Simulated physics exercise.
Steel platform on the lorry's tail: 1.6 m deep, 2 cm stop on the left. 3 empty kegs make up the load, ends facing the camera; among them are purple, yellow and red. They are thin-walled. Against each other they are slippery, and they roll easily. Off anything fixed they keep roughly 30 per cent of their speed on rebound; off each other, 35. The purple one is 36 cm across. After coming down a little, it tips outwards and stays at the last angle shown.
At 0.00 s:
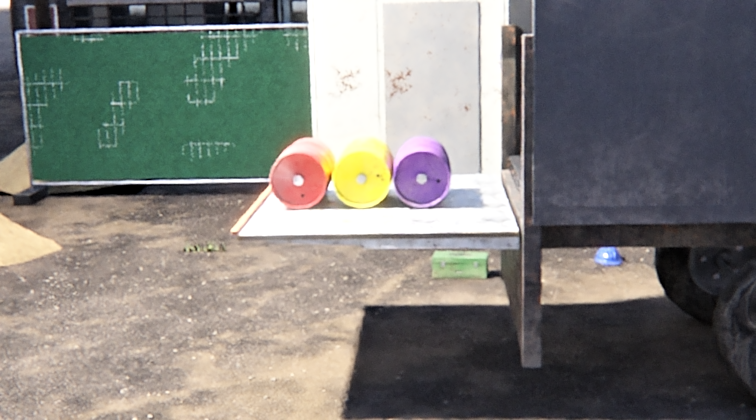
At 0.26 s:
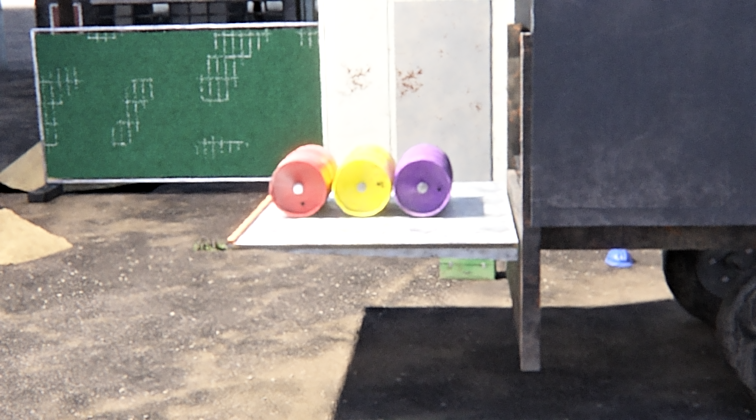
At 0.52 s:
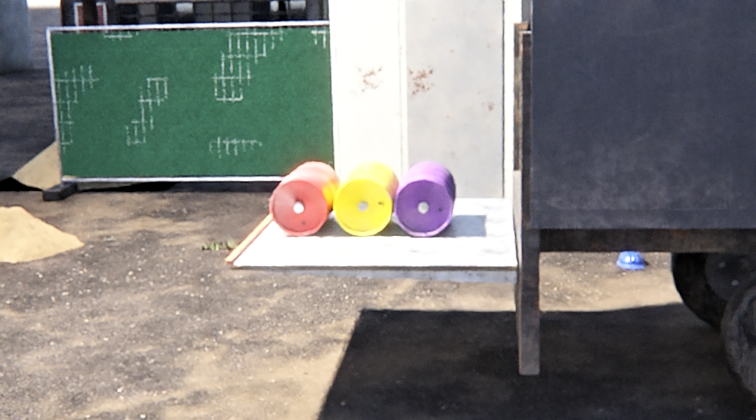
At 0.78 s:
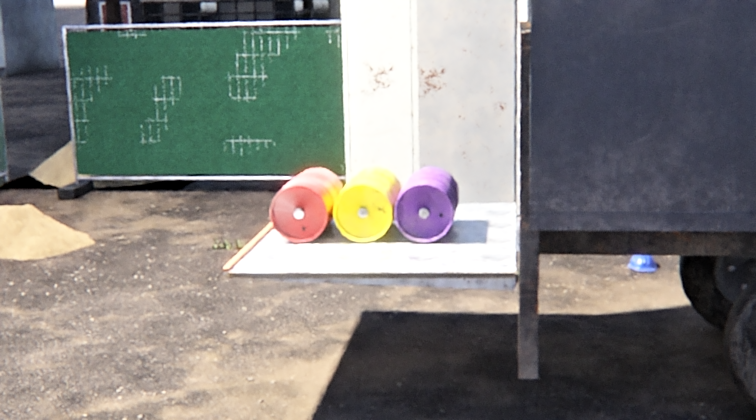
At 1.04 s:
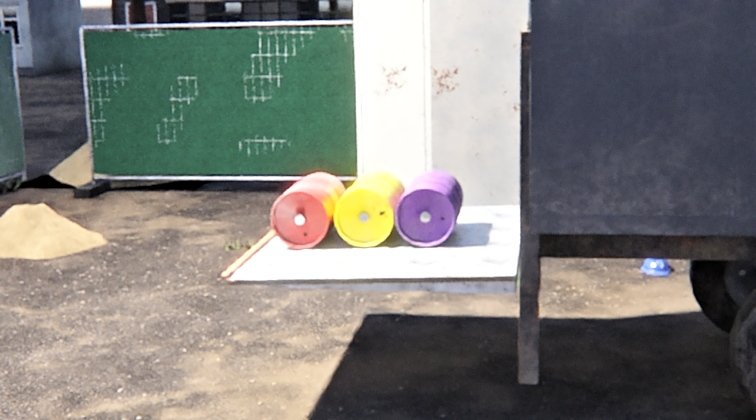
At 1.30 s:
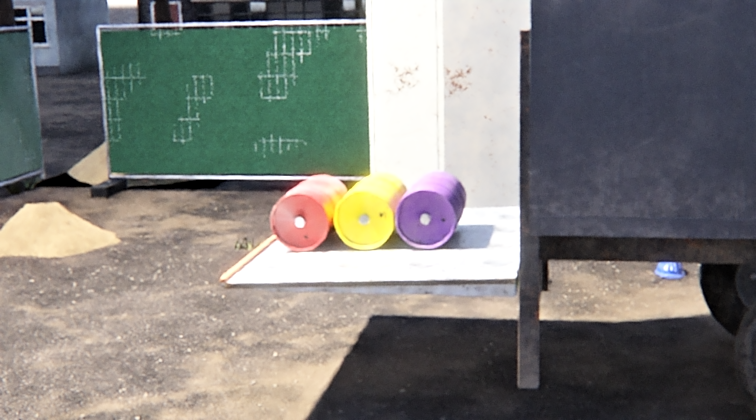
Steel platform on a lorry's tail lowering slightly, then tilting very slightly, with red, yellow and purple kegs lying side by side.
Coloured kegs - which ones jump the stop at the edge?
Purple: Stays, yellow: Stays, red: Stays.
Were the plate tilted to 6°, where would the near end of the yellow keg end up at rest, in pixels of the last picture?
(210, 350), roughly.
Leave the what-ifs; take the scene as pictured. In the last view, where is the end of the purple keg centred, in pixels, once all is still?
I'd say somewhere close to (393, 220).
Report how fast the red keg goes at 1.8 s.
Roughly 0.1 m/s.
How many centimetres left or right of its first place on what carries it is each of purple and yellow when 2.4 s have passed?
Purple has shifted 15 left and yellow 15 left.
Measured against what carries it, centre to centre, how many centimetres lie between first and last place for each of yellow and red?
The yellow one moved 20 and the red one moved 15.
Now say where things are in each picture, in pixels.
Purple (422, 179), yellow (361, 180), red (298, 181); plate level; stop at (234, 233); 3 of the 3 make up the bottom layer on the plate, in the first frame.
Purple (422, 188), yellow (361, 189), red (298, 189); plate level, in the second frame.
Purple (423, 208), yellow (362, 208), red (298, 208); plate level, in the third frame.
Purple (424, 214), yellow (362, 214), red (298, 215); plate tilted 1°; stop at (226, 270), in the fourth frame.
Purple (425, 217), yellow (363, 219), red (299, 220); plate tilted 2°, in the fifth frame.
Purple (425, 219), yellow (363, 221), red (299, 223); plate tilted 2°; stop at (223, 280), in the sixth frame.
By 1.8 s, purple is on the plate, 95 cm from the stop, rolling left; yellow is on the plate, 60 cm from the stop, rolling left; red is on the plate, 20 cm from the stop, rolling left; 0 gone from the plate.
By 2.4 s, purple is on the plate, 85 cm from the stop, rolling left; yellow is on the plate, 50 cm from the stop, rolling left; red is on the plate, 10 cm from the stop, rolling left; 0 gone from the plate.
Finally (3.1 s), purple is on the plate, 80 cm from the stop; yellow is on the plate, 45 cm from the stop; red is on the plate, 10 cm from the stop; 0 gone from the plate.
